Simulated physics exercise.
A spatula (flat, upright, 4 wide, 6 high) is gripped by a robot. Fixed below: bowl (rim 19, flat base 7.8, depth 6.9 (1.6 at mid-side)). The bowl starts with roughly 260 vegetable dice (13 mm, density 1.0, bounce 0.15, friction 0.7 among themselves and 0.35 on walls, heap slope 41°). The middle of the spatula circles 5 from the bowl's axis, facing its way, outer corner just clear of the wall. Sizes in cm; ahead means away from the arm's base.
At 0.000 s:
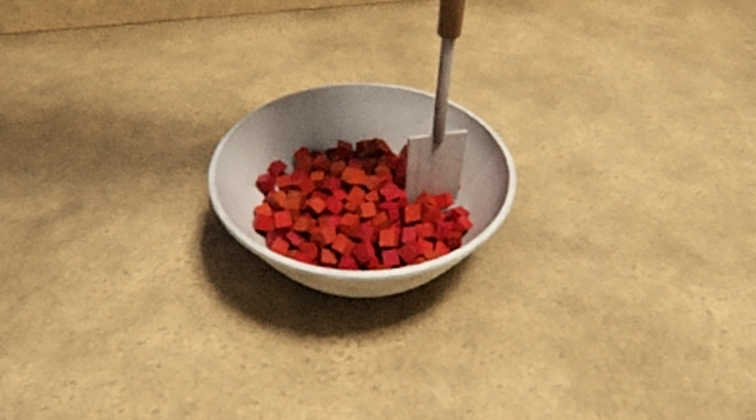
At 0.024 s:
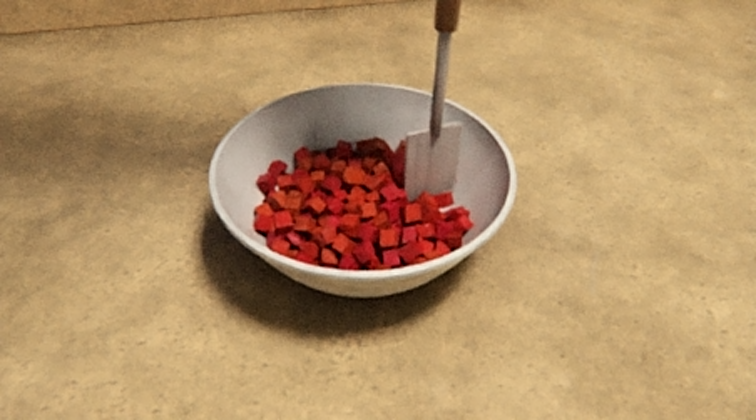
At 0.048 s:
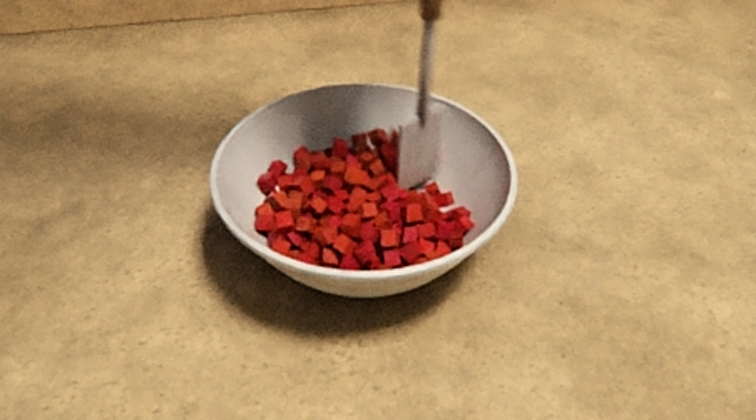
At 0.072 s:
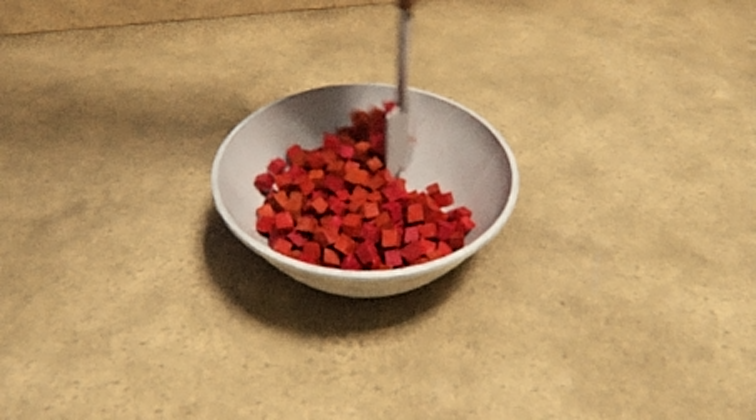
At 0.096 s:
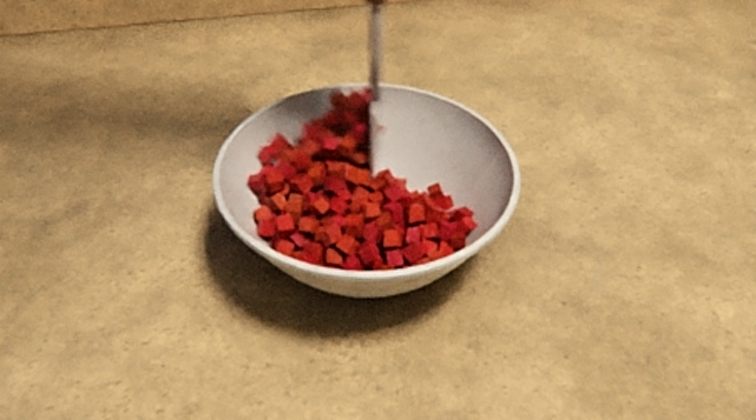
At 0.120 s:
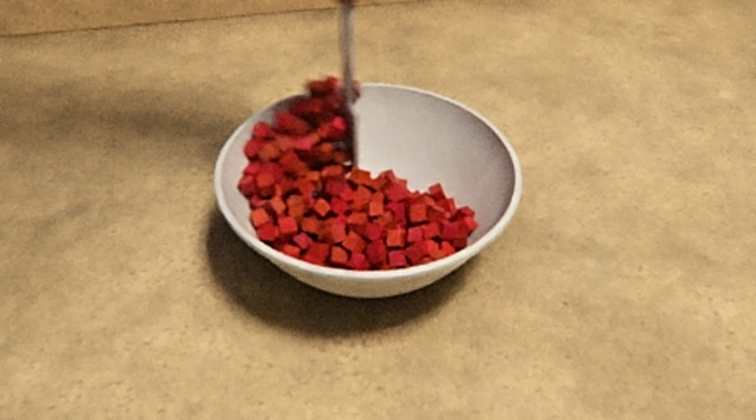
A spatula sweeps left through red cubes in a white bowl, piling them up the side.
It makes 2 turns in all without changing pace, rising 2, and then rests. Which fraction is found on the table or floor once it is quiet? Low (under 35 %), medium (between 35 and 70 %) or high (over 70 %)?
A medium share, between 35 and 70 %, ends on the table or floor.
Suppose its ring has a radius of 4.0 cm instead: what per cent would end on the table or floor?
Then about 40 per cent.
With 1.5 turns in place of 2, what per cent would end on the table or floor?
Then about 35 per cent.
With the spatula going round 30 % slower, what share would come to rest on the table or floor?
In that case some 30 per cent.
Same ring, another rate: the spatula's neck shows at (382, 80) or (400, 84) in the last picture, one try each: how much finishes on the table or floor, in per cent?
Some 30 and 25 per cent.
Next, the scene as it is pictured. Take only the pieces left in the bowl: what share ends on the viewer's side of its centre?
Some 50 per cent.
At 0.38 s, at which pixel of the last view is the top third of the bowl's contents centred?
At about (459, 168).
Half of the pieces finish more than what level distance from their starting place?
Roughly 12 cm.
After 0.38 s, 337° round, highest piece 11 above the table; 195 in the bowl, 36 on the table or floor, 32 in flight or on the tool.
After 0.64 s, 220° round, highest piece 9 above the table; 150 in the bowl, 94 on the table or floor, 19 in flight or on the tool.
After 0.97 s, 0° round, highest piece 4 above the table; 139 in the bowl, 124 on the table or floor.
After 1.67 s, 0° round, highest piece 4 above the table; 139 in the bowl, 124 on the table or floor.
In the end, 139 in the bowl, 124 on the table or floor. That is 47 % on the table or floor.
